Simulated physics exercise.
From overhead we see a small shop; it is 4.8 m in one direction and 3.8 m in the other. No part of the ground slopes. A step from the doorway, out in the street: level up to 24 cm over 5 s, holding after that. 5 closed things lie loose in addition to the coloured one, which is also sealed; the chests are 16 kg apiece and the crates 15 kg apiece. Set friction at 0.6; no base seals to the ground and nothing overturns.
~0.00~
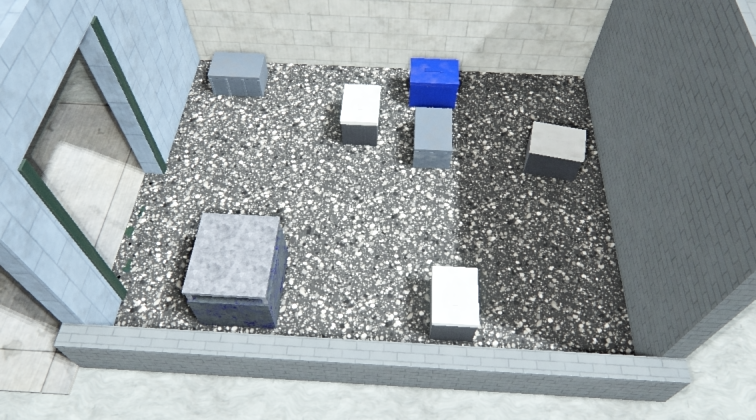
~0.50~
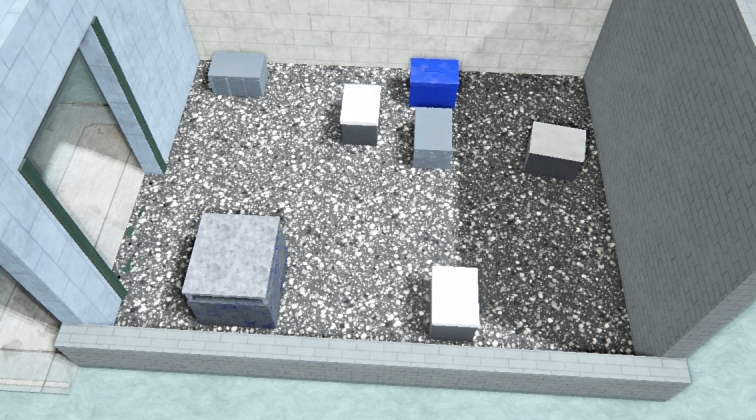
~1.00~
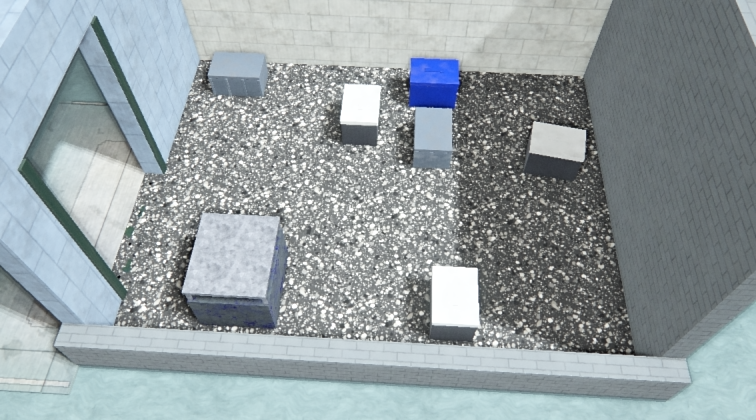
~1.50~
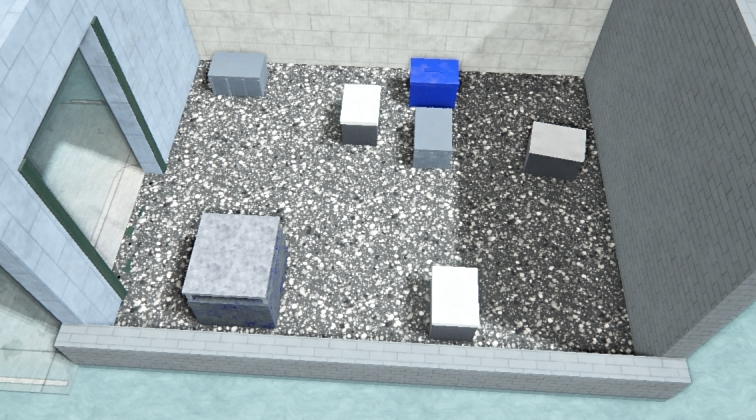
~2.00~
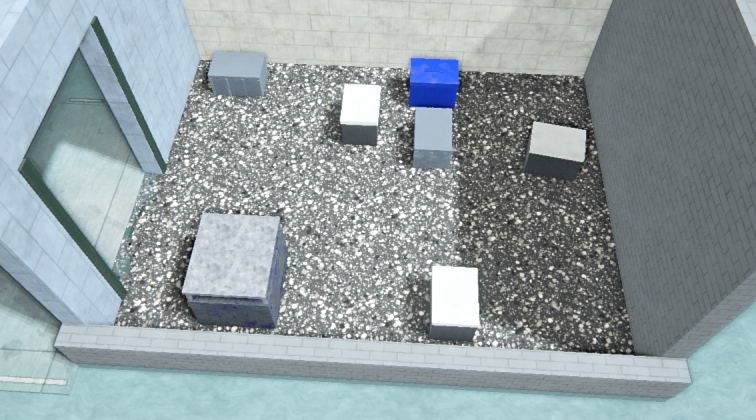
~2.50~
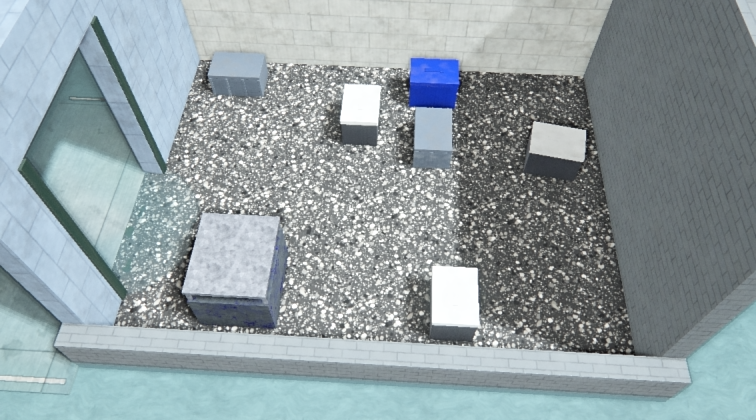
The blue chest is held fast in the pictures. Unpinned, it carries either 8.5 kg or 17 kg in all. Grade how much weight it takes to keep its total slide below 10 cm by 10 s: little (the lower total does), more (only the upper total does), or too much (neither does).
Grade: Too much.
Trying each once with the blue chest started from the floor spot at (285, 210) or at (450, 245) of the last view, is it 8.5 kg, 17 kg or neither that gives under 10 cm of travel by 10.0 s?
The first time both options come up short; the second time the greater option is needed.
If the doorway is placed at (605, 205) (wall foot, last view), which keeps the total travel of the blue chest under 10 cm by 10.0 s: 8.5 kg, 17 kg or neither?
Under that change no listed mass suffices.
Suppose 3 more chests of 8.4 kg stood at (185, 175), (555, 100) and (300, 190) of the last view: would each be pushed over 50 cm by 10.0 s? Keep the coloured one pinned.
Taking them in order, the first is beyond the line, the second inside the line and the third beyond the line.
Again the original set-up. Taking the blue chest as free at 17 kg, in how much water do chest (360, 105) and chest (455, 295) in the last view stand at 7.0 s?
About 7 and 4 cm.
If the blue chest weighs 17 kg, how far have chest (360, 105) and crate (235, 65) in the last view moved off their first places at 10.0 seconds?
In turn: 200 cm, 0 cm.
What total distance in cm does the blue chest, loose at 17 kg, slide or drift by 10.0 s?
Total path: Around 120 cm.
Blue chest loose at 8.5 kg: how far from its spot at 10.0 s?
Displacement near 150 cm.
After 3.5 s the blue chest would be 0 cm from its start with 8.5 kg and 0 cm from its start with 17 kg; 0 cm of water round it then.
After 4.5 s the blue chest would be 0 cm from its start with 8.5 kg and 0 cm from its start with 17 kg; 0 cm of water round it then.
After 7.0 s the blue chest would be 11 cm from its start with 8.5 kg and 4 cm from its start with 17 kg; 4 cm of water round it then.
After 10.0 s the blue chest would be 157 cm from its start with 8.5 kg and 118 cm from its start with 17 kg; 16 cm of water round it then.
